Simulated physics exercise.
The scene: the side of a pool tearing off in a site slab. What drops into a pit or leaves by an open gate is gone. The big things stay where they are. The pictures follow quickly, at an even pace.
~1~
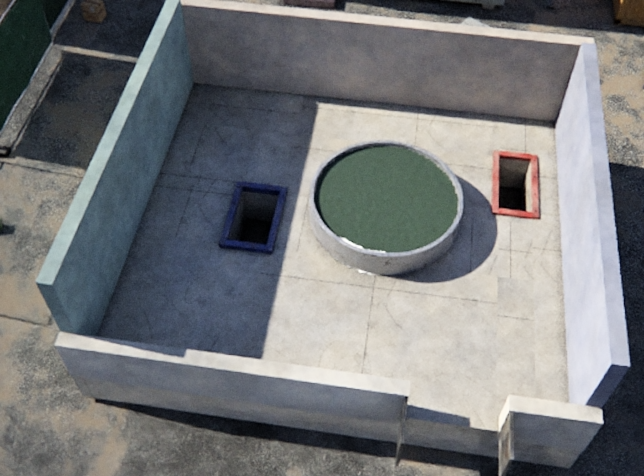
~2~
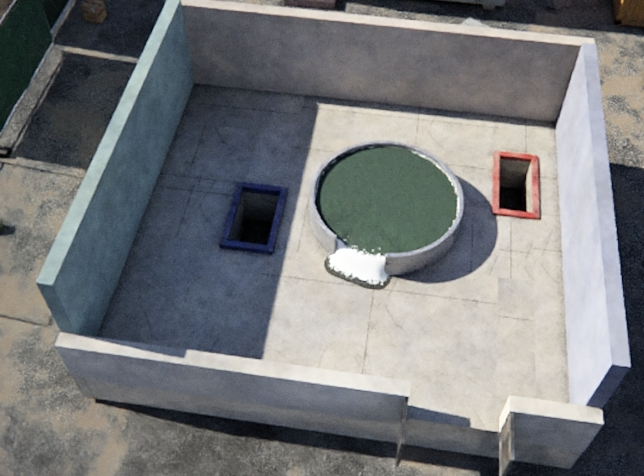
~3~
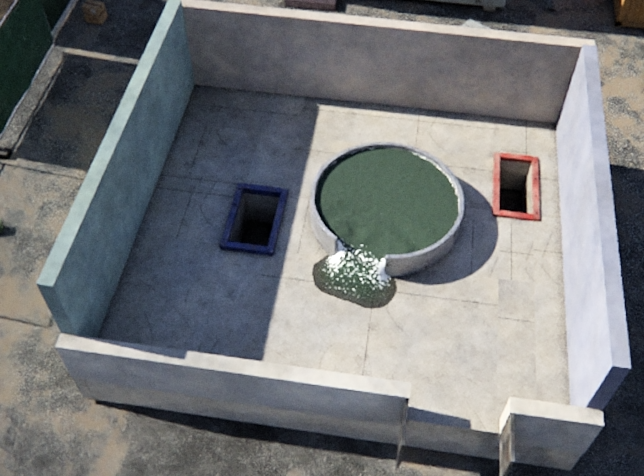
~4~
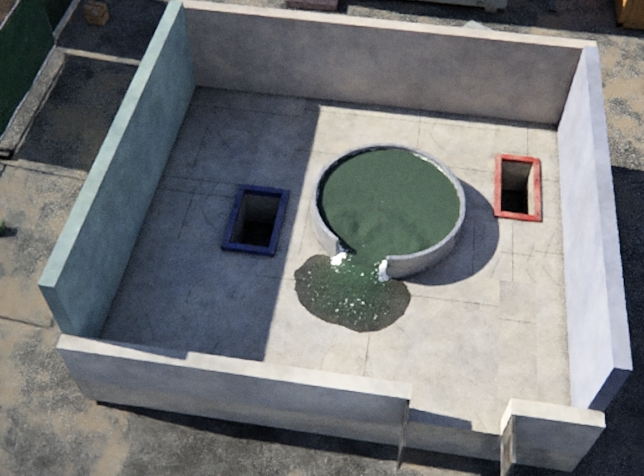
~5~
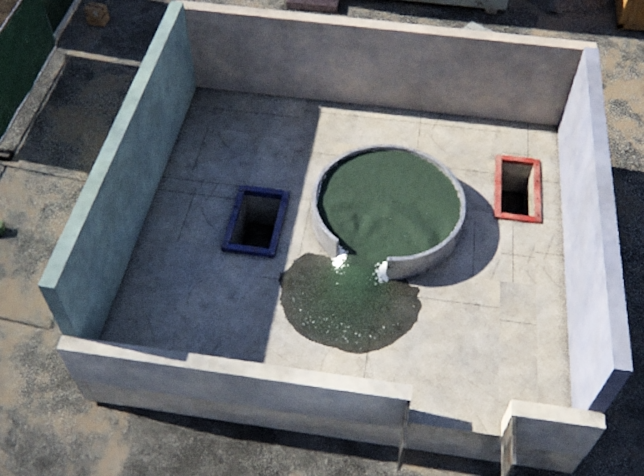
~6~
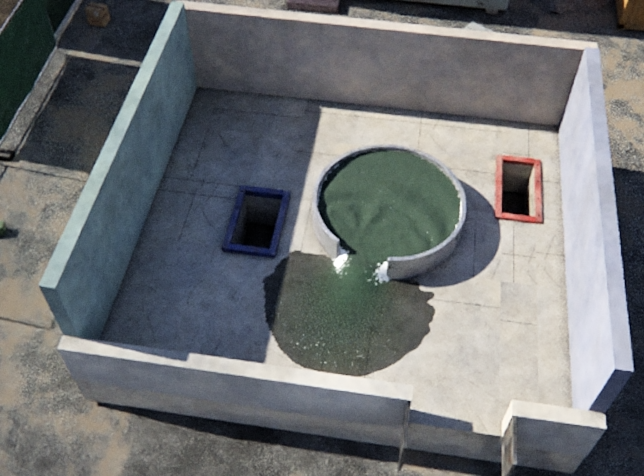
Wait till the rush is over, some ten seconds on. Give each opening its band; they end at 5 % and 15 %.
In the end: The gate takes between 5 and 15 %; the blue pit takes not even 5 %; the red pit takes not even 5 %.
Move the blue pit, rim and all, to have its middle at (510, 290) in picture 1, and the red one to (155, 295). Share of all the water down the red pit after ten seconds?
In per cent: Red 15.
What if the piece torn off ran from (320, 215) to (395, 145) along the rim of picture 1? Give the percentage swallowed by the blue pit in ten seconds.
Per cent: Blue 12.
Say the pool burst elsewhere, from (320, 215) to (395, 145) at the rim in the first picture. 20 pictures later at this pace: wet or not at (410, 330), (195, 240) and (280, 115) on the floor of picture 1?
In that order: Dry, not flooded, under water.
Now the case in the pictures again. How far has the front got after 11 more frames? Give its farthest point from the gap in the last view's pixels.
I would point to (103, 363).
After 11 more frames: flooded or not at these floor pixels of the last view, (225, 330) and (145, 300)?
As listed: Under water, no water.
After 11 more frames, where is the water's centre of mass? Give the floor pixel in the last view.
Around (364, 253).
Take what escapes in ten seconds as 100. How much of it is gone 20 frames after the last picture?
About 30 per cent.
A moment on, water covers 15 % of the floor; the gate 0 %, the blue pit 0 %, the red pit 0 %.
Next, water covers 25 % of the floor; the gate 0 %, the blue pit 0 %, the red pit 0 %.
Then, water covers 30 % of the floor; the gate 2 %, the blue pit 0 %, the red pit 0 %.
Later, water covers 55 % of the floor; the gate 4 %, the blue pit 0 %, the red pit 0 %.
In the end, water covers 75 % of the floor; the gate 7 %, the blue pit 0 %, the red pit 0 %.
